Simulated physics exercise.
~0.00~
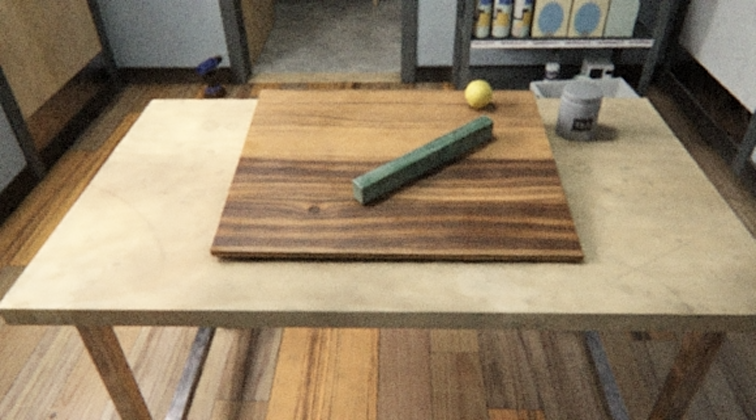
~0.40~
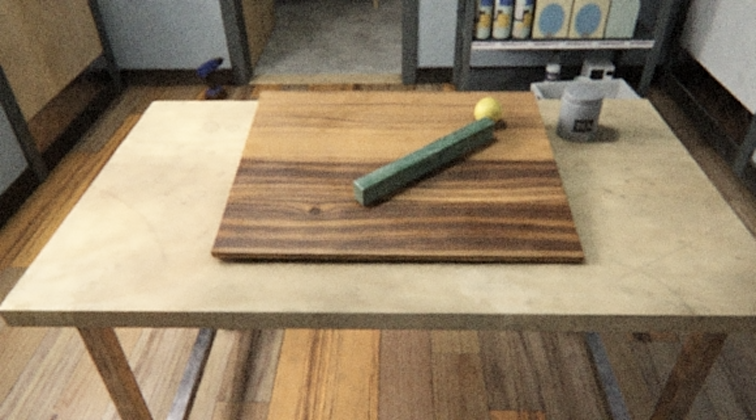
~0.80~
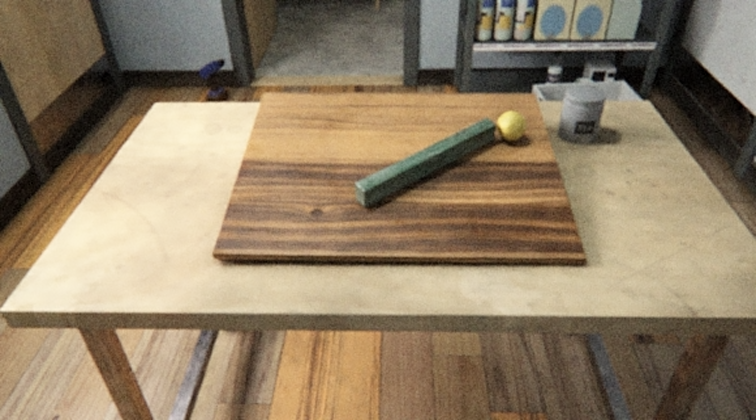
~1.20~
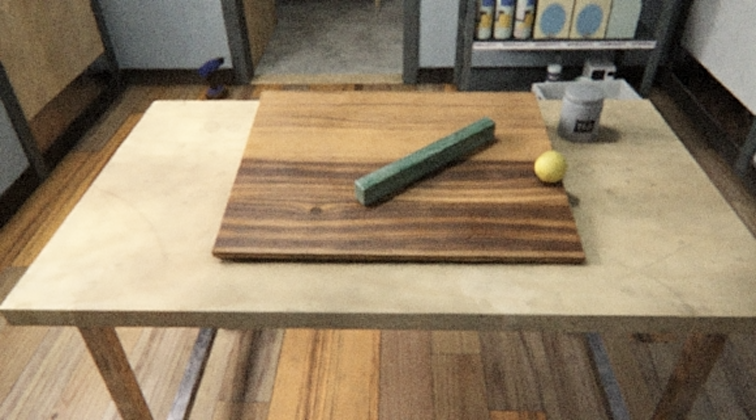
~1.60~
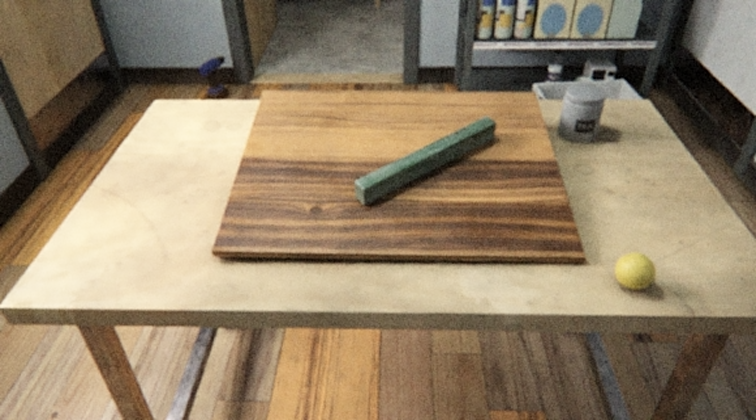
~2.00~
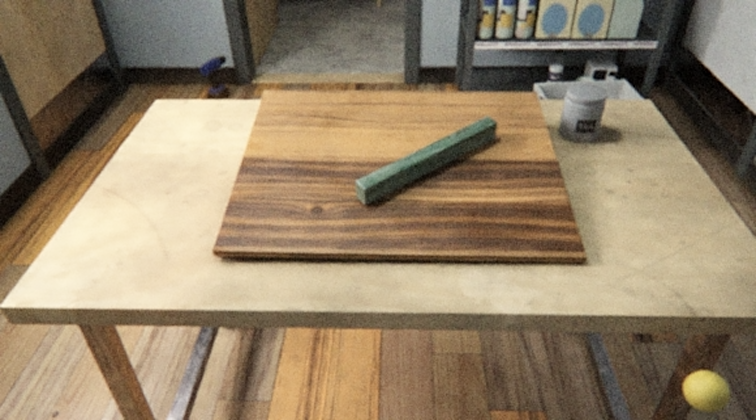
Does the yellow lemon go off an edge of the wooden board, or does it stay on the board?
The yellow lemon goes off the board, crossing its right edge.
